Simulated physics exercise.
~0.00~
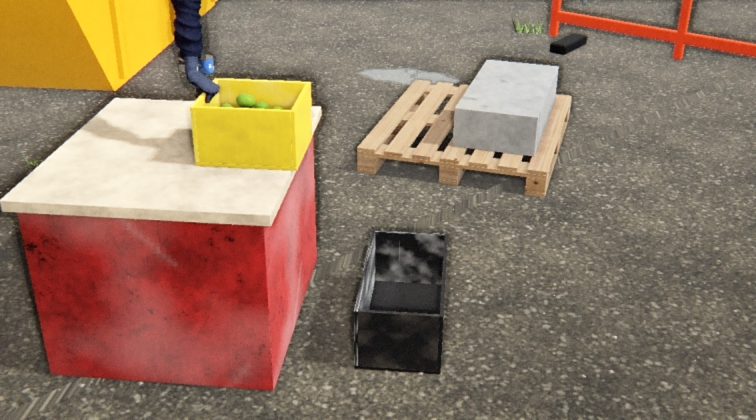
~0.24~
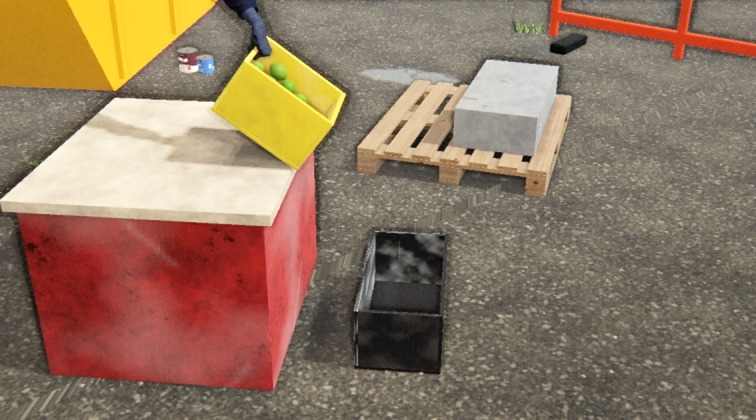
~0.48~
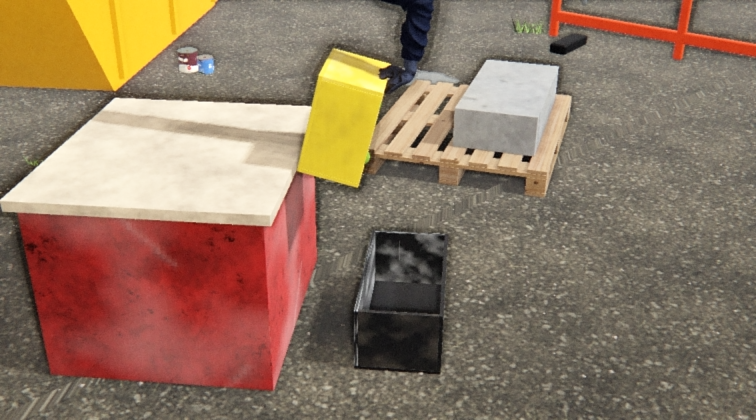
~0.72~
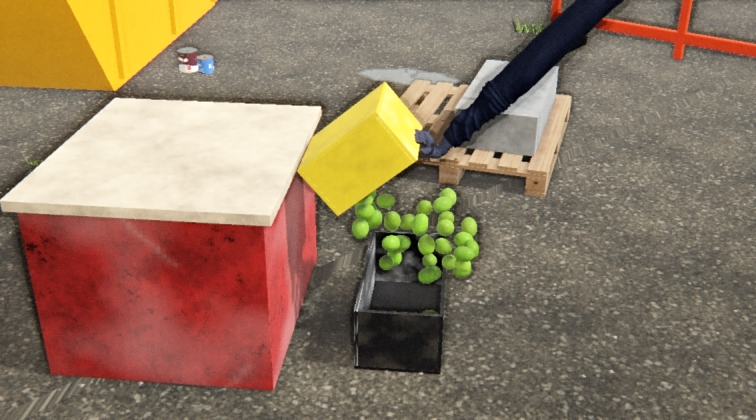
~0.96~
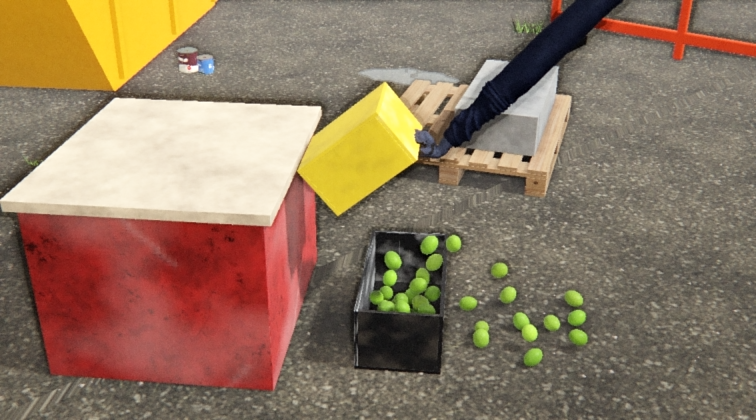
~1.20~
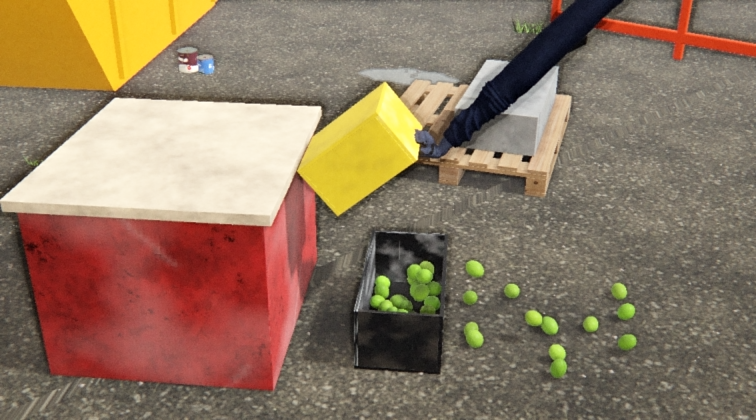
On a patch of rough tarmac, a dark-sleeved arm tipped a yellow crate over the right edge of a red bench, spilling green limes toward a black trough below; most landed inside, while the rest scattered across the ground to its right.
